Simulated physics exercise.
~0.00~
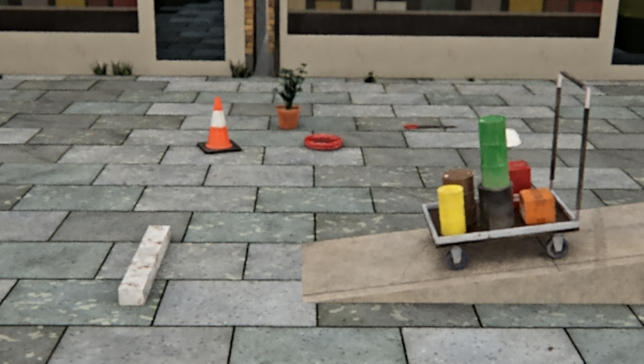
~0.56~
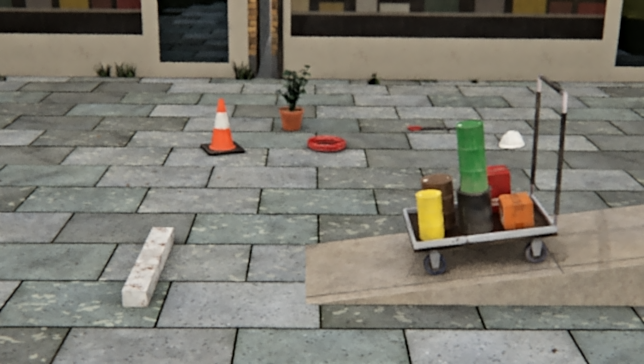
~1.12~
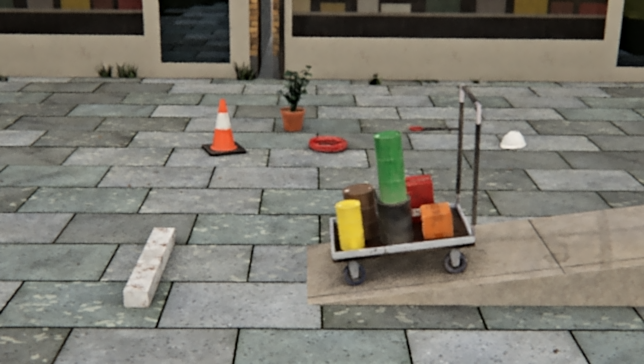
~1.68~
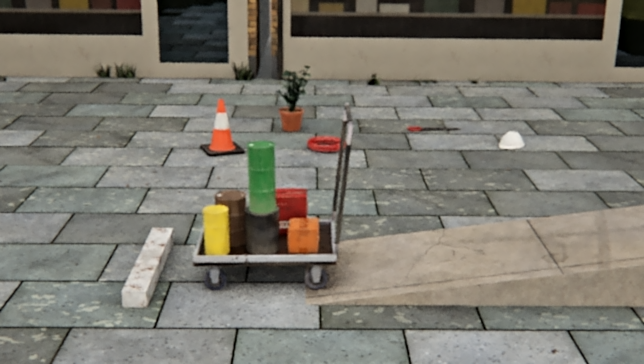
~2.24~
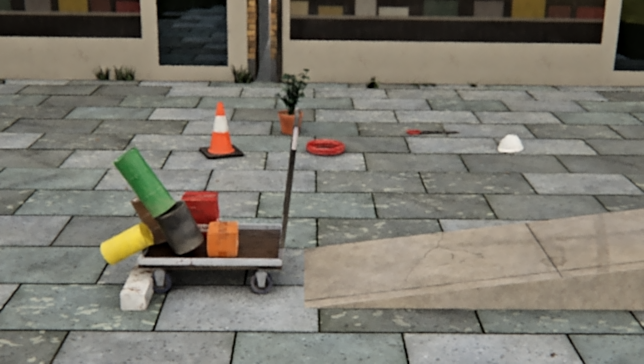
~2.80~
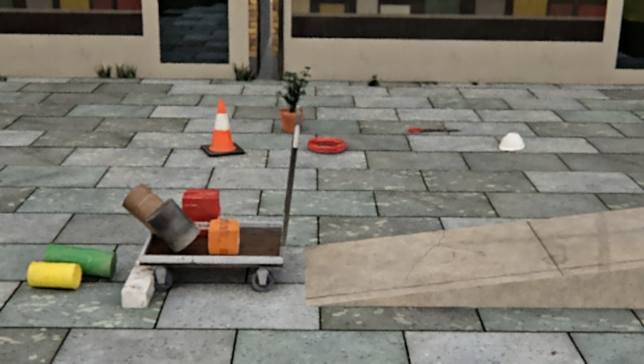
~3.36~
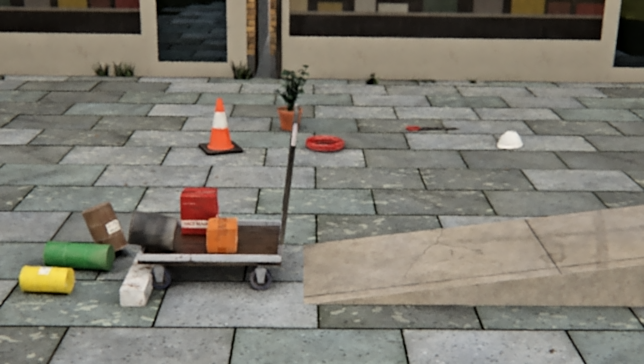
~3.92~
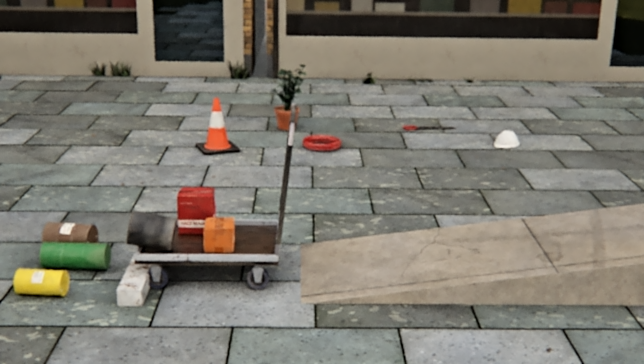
At the start, a flat trolley loaded with a yellow canister, a brown canister, a black pail with a green canister on top, a red box and an orange parcel rolls left down a ramp. It leaves the ramp, crosses the paving and stops against a pale kerb block. The load pitches forward, and the yellow and green canisters tumble over the front onto the ground. The brown canister tips over the edge after them while the black pail topples. Finally, three canisters lie on the paving, with the pail on its side aboard beside the box and parcel.
